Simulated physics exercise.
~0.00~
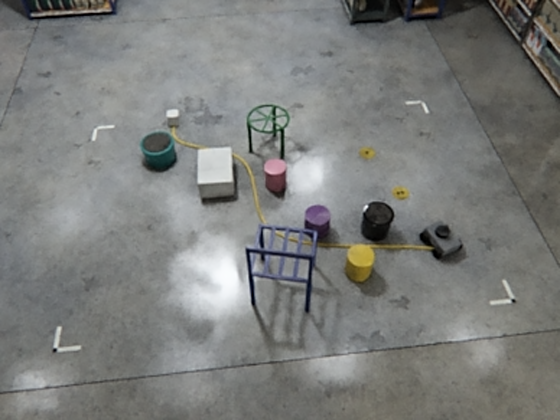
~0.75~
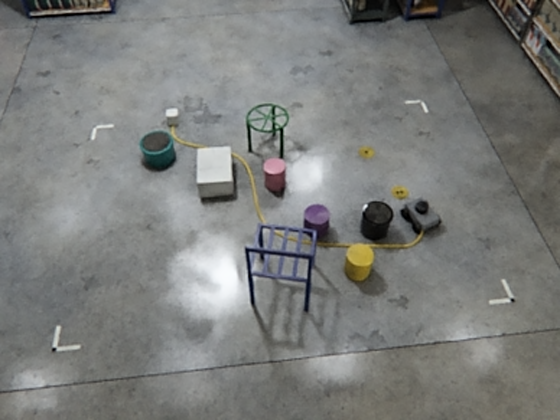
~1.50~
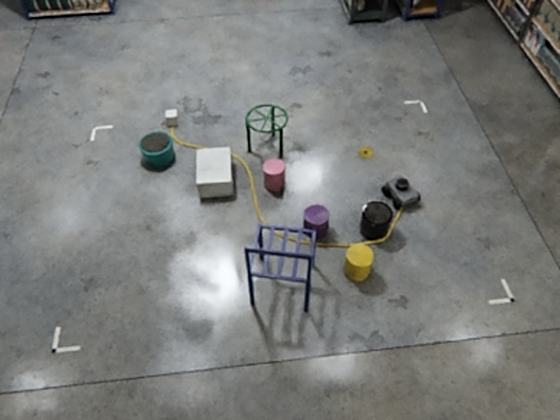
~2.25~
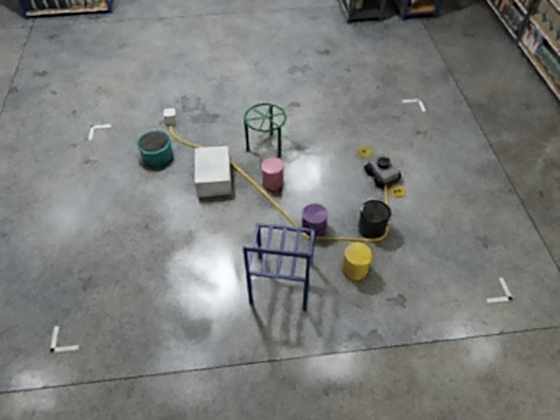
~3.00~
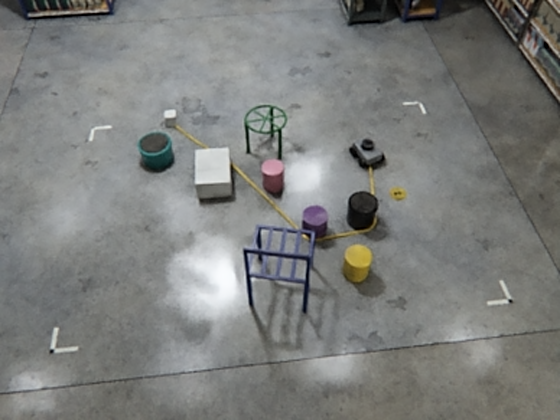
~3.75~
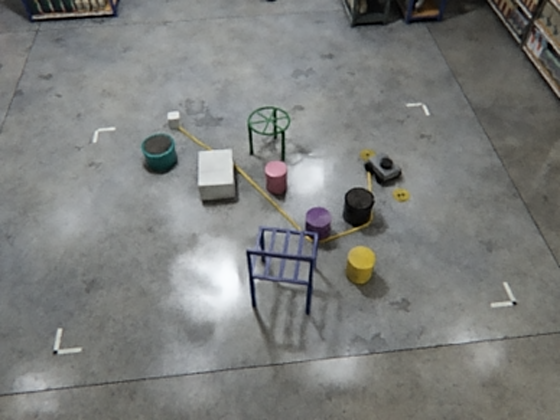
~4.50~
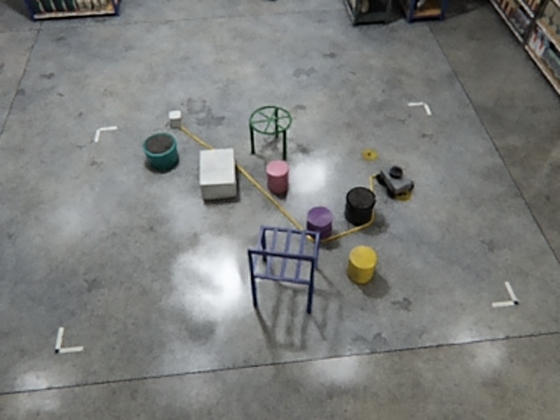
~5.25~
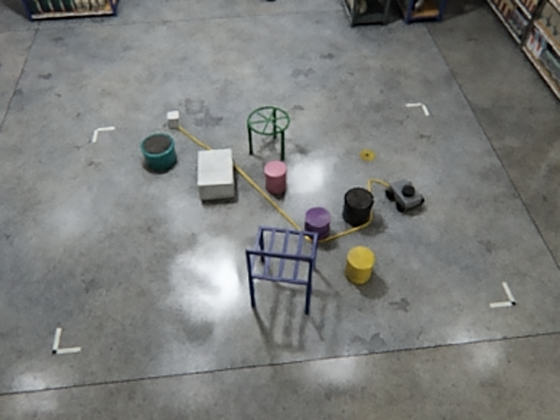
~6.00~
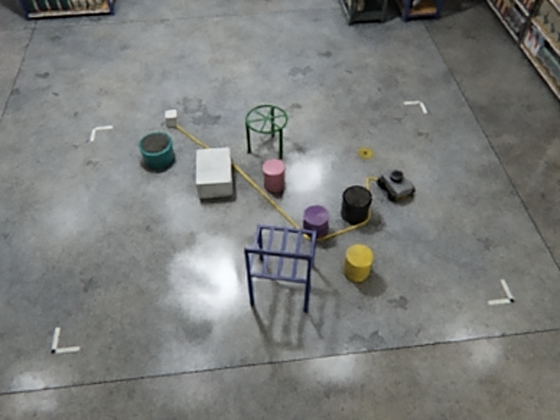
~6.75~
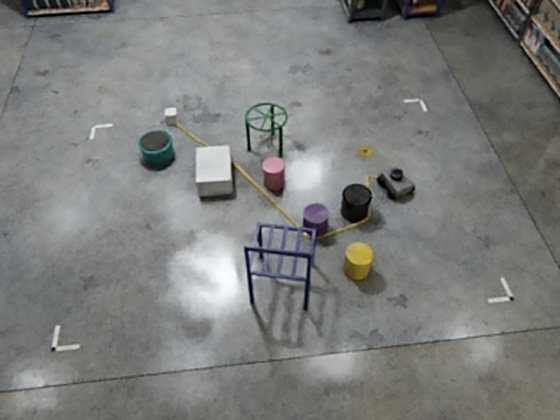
A small dark cart on a yellow lead crept up and left across a concrete floor to the yellow marks, its lead pulling the black pot slightly out of place, then rolled back down and right, finally stopping near the marks beyond the pot.
